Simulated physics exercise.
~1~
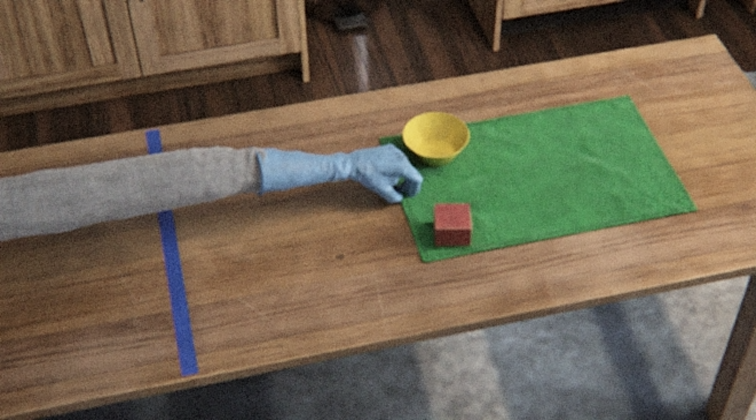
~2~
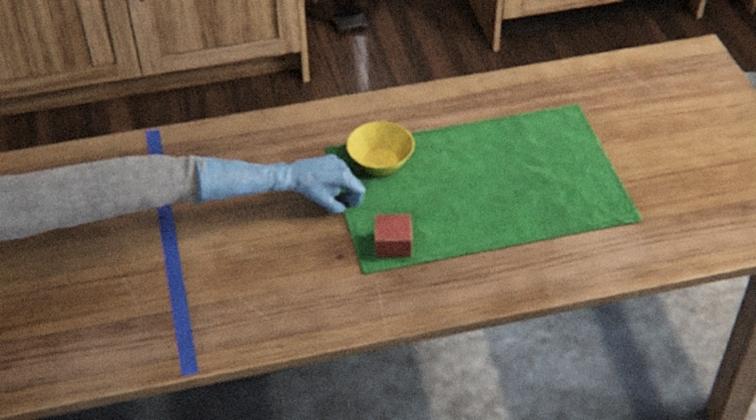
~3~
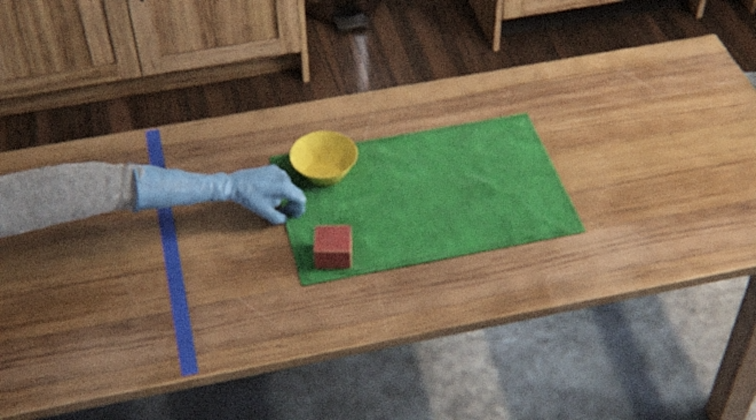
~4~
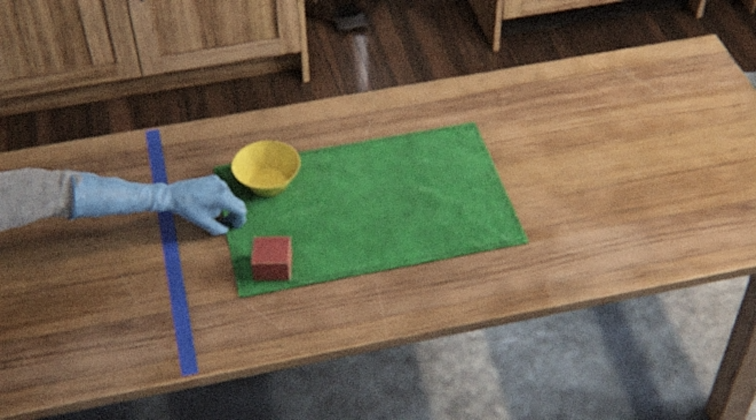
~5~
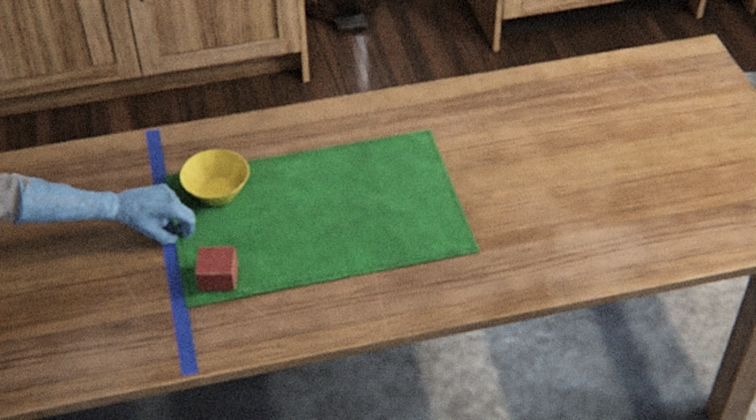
Green cloth carrying a yellow bowl and red block sliding left across a wooden table, drawn by a gloved hand to blue tape.
